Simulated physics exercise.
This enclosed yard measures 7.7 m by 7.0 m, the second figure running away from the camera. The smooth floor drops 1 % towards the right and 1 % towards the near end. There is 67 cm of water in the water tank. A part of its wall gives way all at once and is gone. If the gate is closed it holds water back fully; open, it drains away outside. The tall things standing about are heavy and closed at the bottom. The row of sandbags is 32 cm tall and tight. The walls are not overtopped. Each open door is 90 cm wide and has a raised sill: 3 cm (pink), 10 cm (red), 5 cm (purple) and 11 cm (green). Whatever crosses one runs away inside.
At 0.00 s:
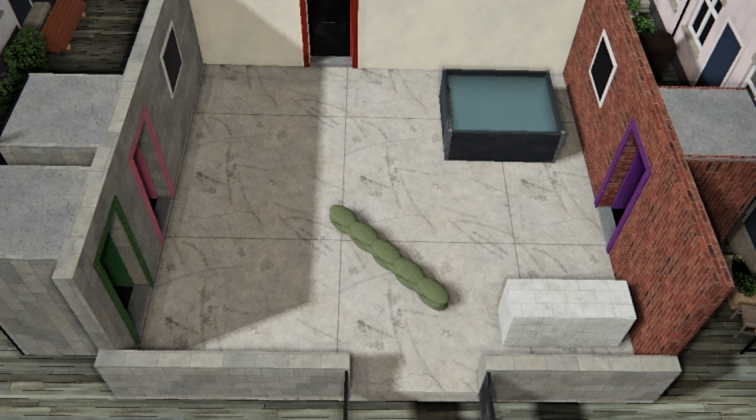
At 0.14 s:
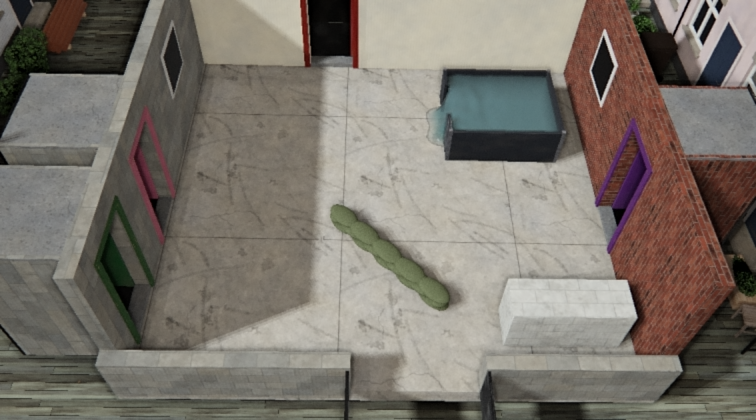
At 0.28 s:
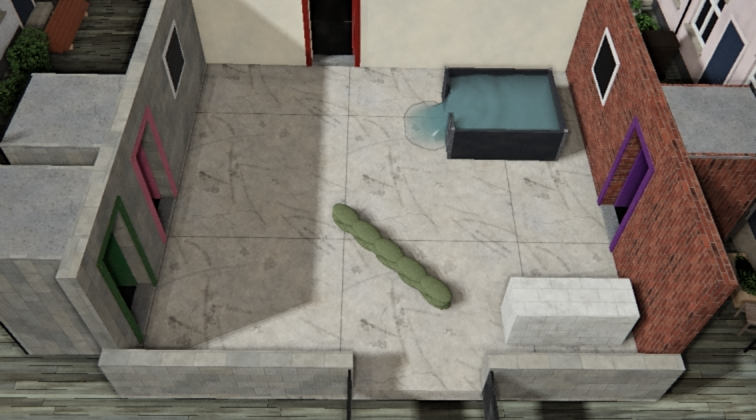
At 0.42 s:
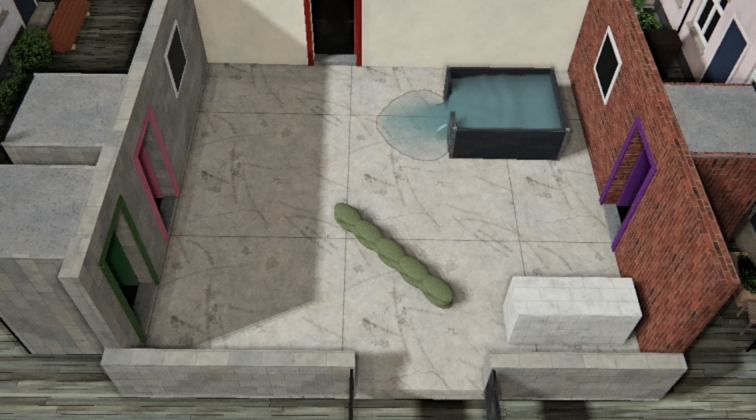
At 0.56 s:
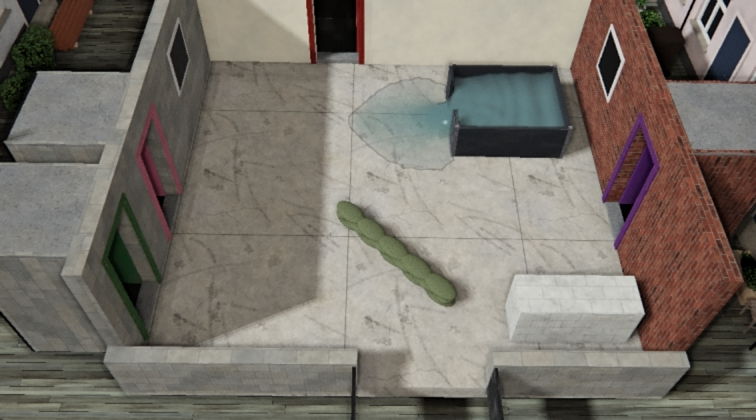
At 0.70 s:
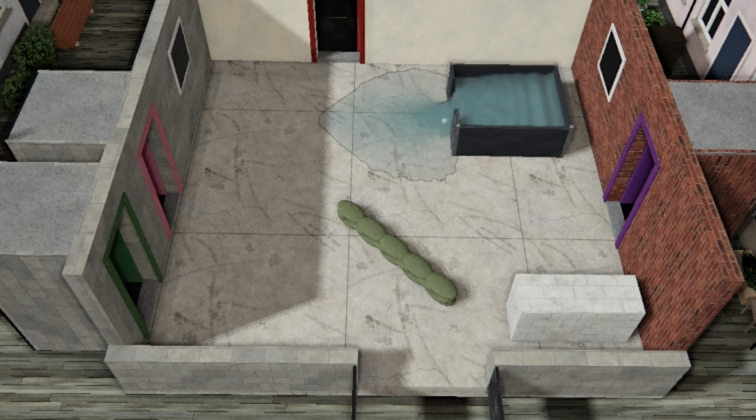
Water pours through a gap that opens in the left side of a dark rectangular tank and spreads leftward in a widening, thinning puddle across the pale floor of a walled yard, while a green hedge and white block stay still.
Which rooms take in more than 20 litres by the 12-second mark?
Door by door: At the pink door it passes the limit; at the red door it stays under the limit; at the purple door it does not reach the limit; at the green door it does not reach the limit.
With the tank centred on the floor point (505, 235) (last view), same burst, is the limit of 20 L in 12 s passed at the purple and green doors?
Against that limit: Purple below, green under.
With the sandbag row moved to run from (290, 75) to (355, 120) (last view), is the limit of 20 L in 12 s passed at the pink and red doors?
Then: Pink above, red past it.
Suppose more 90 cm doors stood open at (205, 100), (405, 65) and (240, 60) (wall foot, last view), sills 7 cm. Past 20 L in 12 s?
In that order: Over, not over, over.
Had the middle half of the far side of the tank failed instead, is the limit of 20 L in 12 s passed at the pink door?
Then: Pink below.
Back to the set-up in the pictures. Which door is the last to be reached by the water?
Last comes the purple one.
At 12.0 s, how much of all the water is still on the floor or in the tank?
Roughly 90 in a hundred.
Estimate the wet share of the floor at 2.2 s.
Near 40 per cent is wet.
After 1.4 s water covers 25 % of the floor and is deepest (36 cm) near (446, 123); pink door not reached, red door 10 cm at the sill, 0 L in, purple door not reached, green door not reached.
After 2.2 s water covers 40 % of the floor and is deepest (26 cm) near (446, 123); pink door not reached, red door 13 cm at the sill, 2 L in, purple door not reached, green door not reached.
After 3.5 s water covers 45 % of the floor and is deepest (22 cm) near (446, 123); pink door 9 cm at the sill, 22 L in, red door 8 cm at the sill, 5 L in, purple door not reached, green door 7 cm at the sill, 0 L in.
After 7.0 s water covers 60 % of the floor and is deepest (16 cm) near (141, 367); pink door 5 cm at the sill, 46 L in, red door 6 cm at the sill, 5 L in, purple door not reached, green door 6 cm at the sill, 0 L in.
After 12.0 s water covers 85 % of the floor and is deepest (16 cm) near (633, 374); pink door 2 cm at the sill, 50 L in, red door 3 cm at the sill, 5 L in, purple door 3 cm at the sill, 0 L in, green door 6 cm at the sill, 0 L in.
